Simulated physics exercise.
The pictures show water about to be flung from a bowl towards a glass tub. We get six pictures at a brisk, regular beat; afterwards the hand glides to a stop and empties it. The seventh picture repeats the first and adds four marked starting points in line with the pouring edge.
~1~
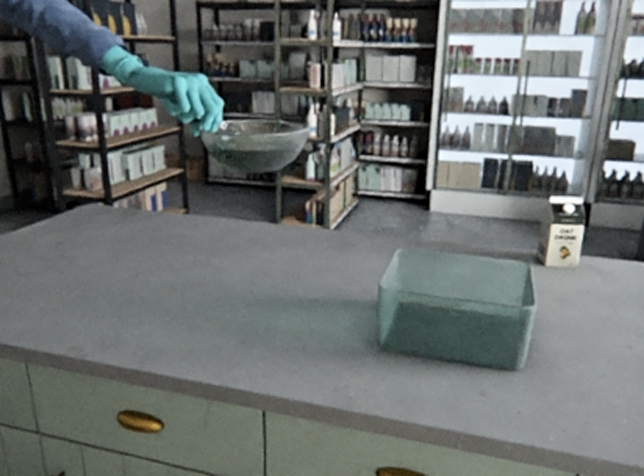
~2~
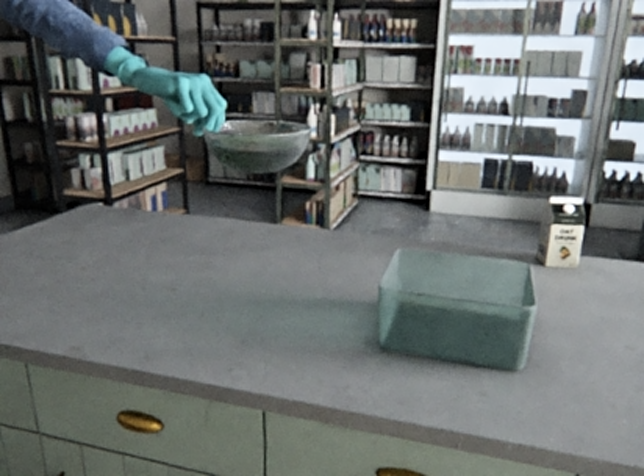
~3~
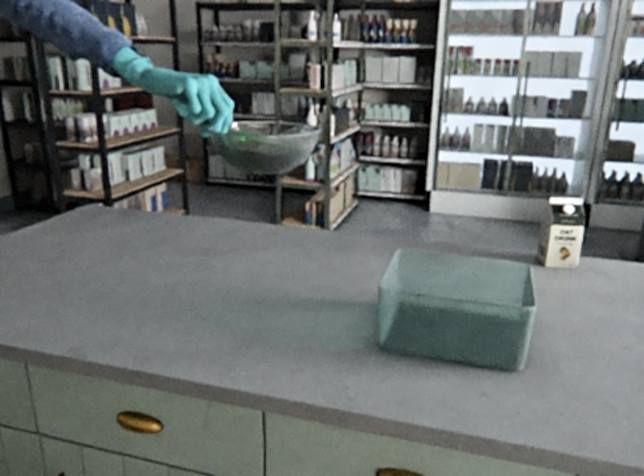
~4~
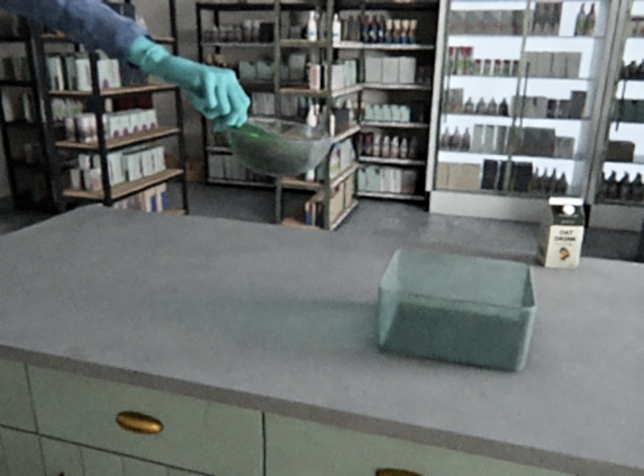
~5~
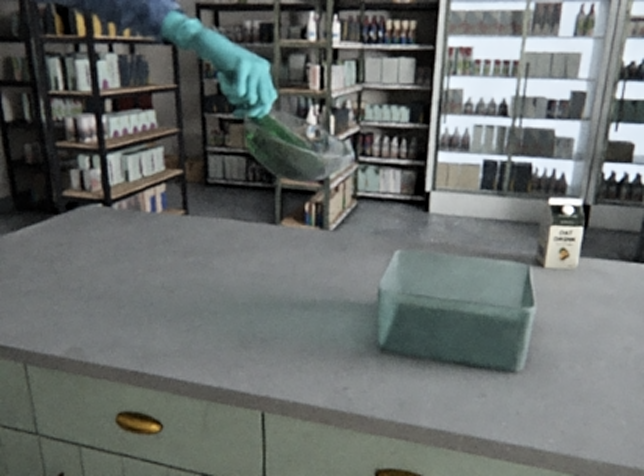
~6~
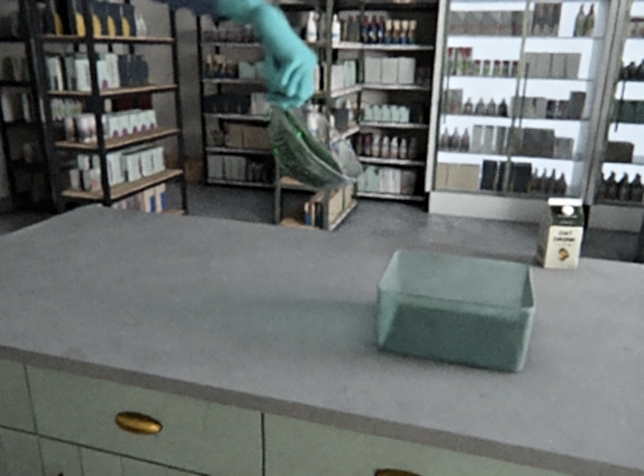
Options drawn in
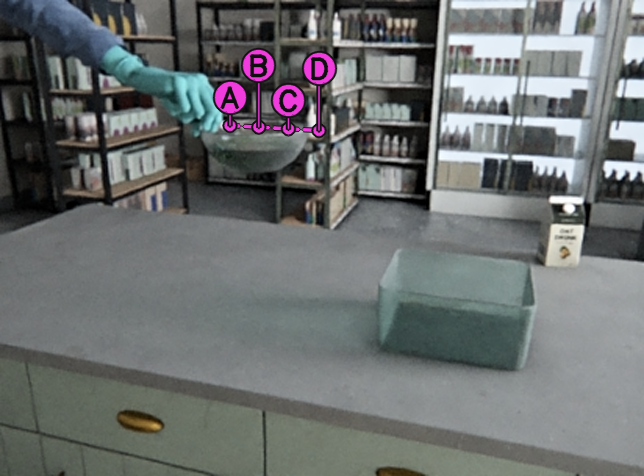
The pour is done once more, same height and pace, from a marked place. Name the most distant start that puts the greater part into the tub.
I would pick spot C.
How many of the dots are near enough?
Two of them.
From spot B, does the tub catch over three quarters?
No.
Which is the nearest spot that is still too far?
B it is.
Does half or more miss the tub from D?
No, not at all.
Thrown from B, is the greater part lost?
Yes.
On the marked copy, A at (230, 125); B at (258, 127); C at (288, 128); D at (319, 130).
With A, about 0 % lands in the tub, 98 % falls short.
With B, about 27 % lands in the tub, 65 % falls short and 8 % goes beside or beyond.
With C, about 63 % lands in the tub, 22 % falls short and 15 % goes beside or beyond.
With D, about 71 % lands in the tub, 11 % falls short and 18 % goes beside or beyond.
